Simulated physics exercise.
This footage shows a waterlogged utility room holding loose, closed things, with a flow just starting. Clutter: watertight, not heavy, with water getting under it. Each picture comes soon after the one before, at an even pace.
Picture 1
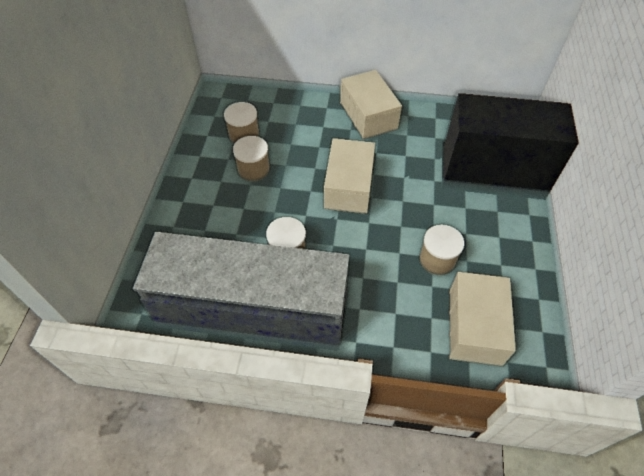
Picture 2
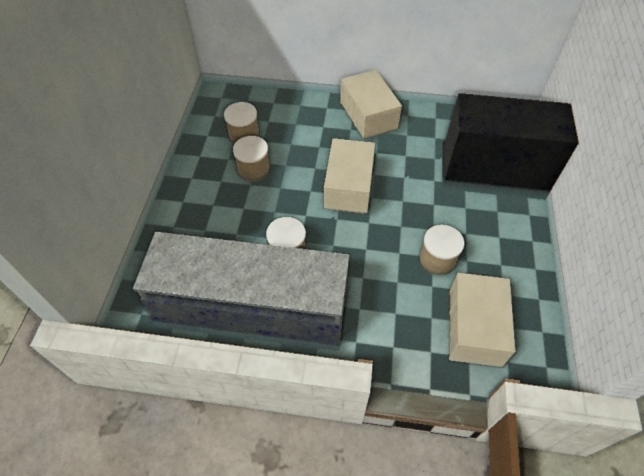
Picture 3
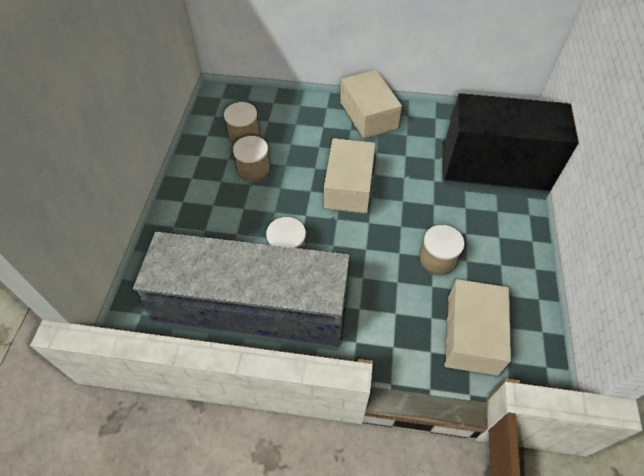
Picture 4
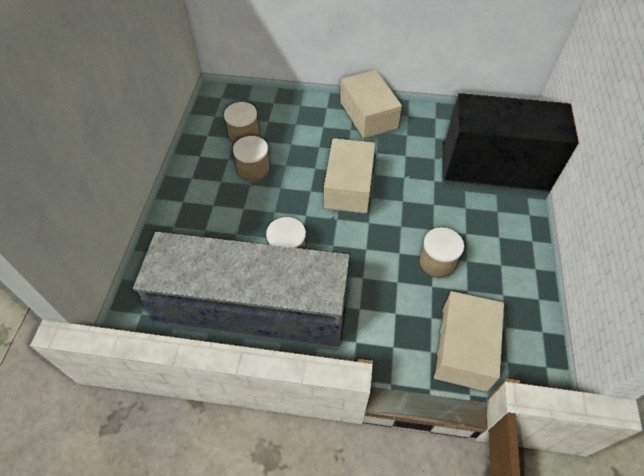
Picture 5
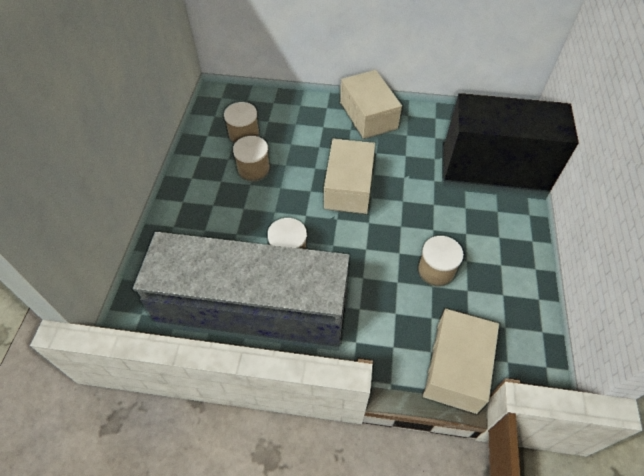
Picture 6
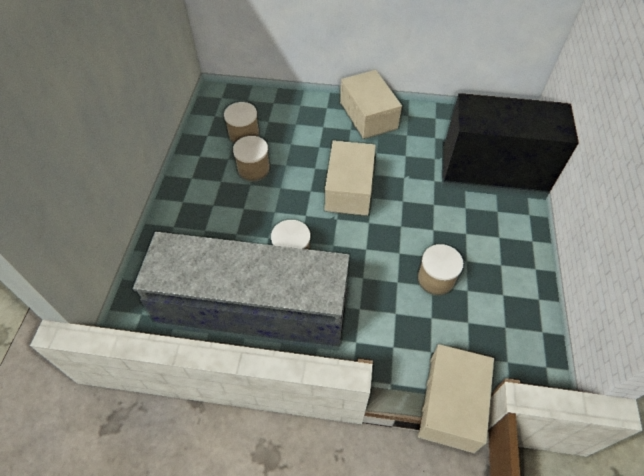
Beige block sliding slowly toward the front doorway after its brown door opens, a white-topped cylinder shifting slightly behind it.
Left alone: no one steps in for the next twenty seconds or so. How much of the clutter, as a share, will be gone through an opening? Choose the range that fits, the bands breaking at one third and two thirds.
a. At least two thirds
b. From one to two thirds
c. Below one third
Answer: B.
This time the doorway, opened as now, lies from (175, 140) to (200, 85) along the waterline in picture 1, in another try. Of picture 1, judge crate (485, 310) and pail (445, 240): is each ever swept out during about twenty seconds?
One by one, that comes to still there, then still there.
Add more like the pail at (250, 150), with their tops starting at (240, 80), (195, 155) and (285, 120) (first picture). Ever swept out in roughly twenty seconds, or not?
Here's how it goes, in order: Does not get out, then does not get out, then does not get out.
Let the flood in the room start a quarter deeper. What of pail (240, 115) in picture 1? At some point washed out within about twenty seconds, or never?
Status of the object: Retained.
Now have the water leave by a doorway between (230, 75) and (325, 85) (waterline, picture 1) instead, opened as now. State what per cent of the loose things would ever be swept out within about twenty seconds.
Close to 70 %.
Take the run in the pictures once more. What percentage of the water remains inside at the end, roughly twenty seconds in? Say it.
By my count, 50 per cent.
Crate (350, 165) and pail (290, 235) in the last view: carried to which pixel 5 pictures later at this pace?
Around (375, 191) and (332, 251).
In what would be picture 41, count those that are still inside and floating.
The answer is 3.
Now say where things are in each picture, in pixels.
In the first frame, a crate at (485, 310), afloat; a pail at (444, 241), afloat; 0 of 7 have shifted.
In the second frame, a crate at (485, 310) floats; a pail at (444, 241) floats; 0 of 7 have shifted.
In the third frame, a crate at (482, 318), afloat, close to its start; a pail at (444, 241) floats; 1 of 7 have shifted.
In the fourth frame, a crate at (474, 332), afloat, close to its start; a pail at (444, 244), afloat; 1 of 7 have shifted.
In the fifth frame, a crate at (466, 353) floats, a stride from its start; a pail at (443, 252) floats, close to its start; 2 of 7 have shifted.
In the sixth frame, a crate at (461, 391) floats, a stride from its start; a pail at (443, 261) floats, close to its start; 2 of 7 have shifted.
A moment on, 1 of 7 are out; 6 afloat.
Next, 3 of 7 are out; 4 afloat.
Later, 4 of 7 are out; 3 afloat.
In the end, 4 of 7 are out; 3 afloat.
